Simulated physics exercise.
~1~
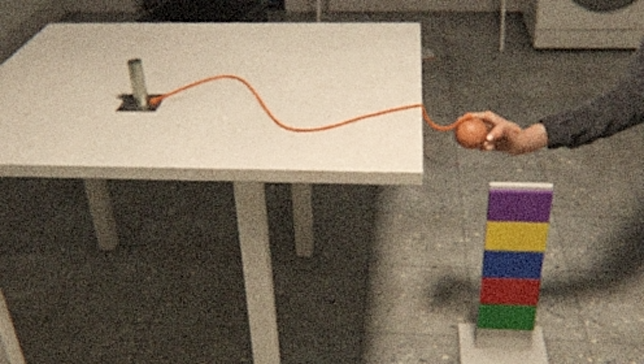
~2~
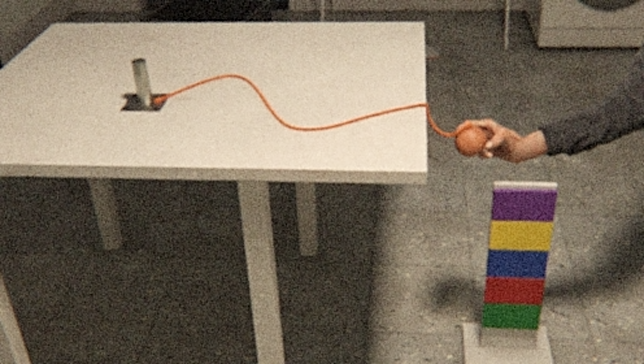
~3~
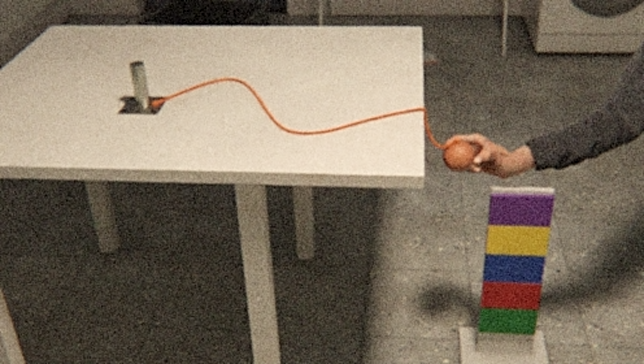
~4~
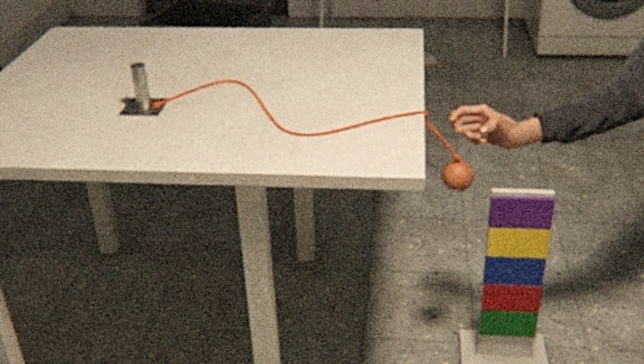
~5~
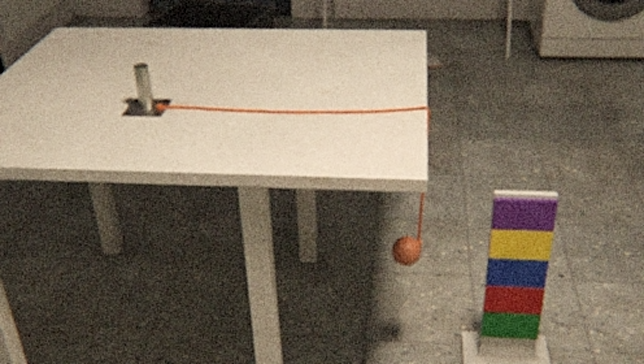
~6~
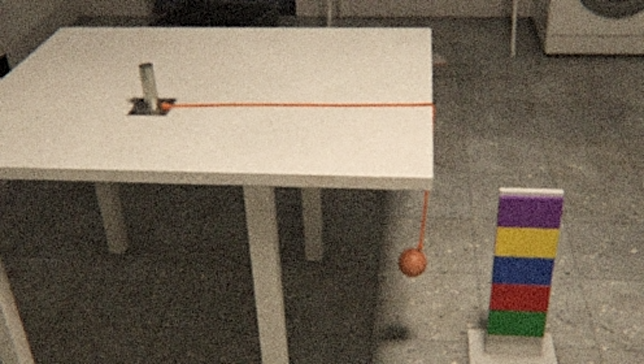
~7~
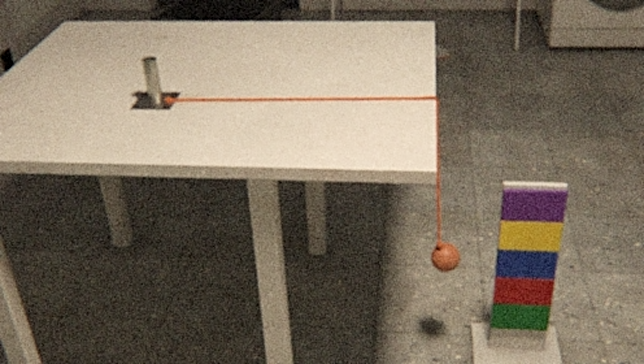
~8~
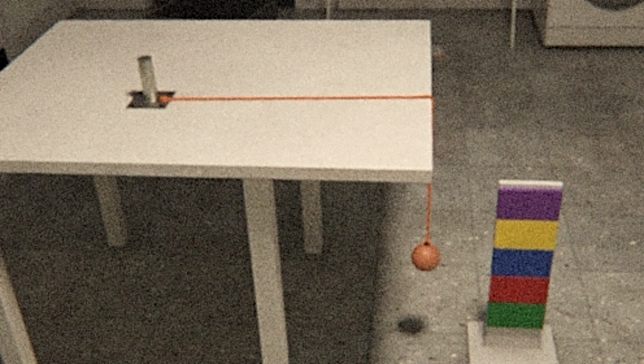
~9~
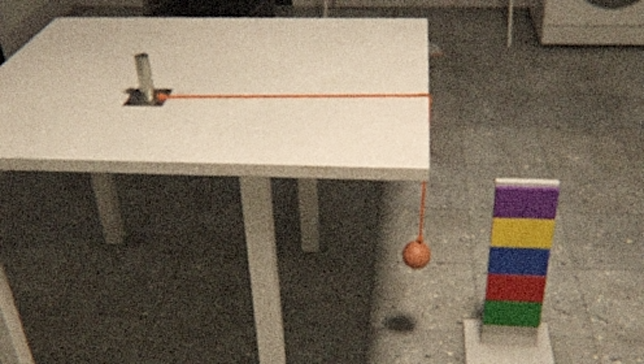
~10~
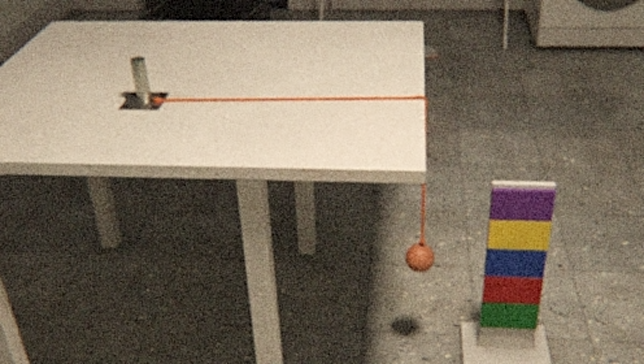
Orange ball on a cord dropping from a hand beside a white table, swinging, then hanging level with the blue band.
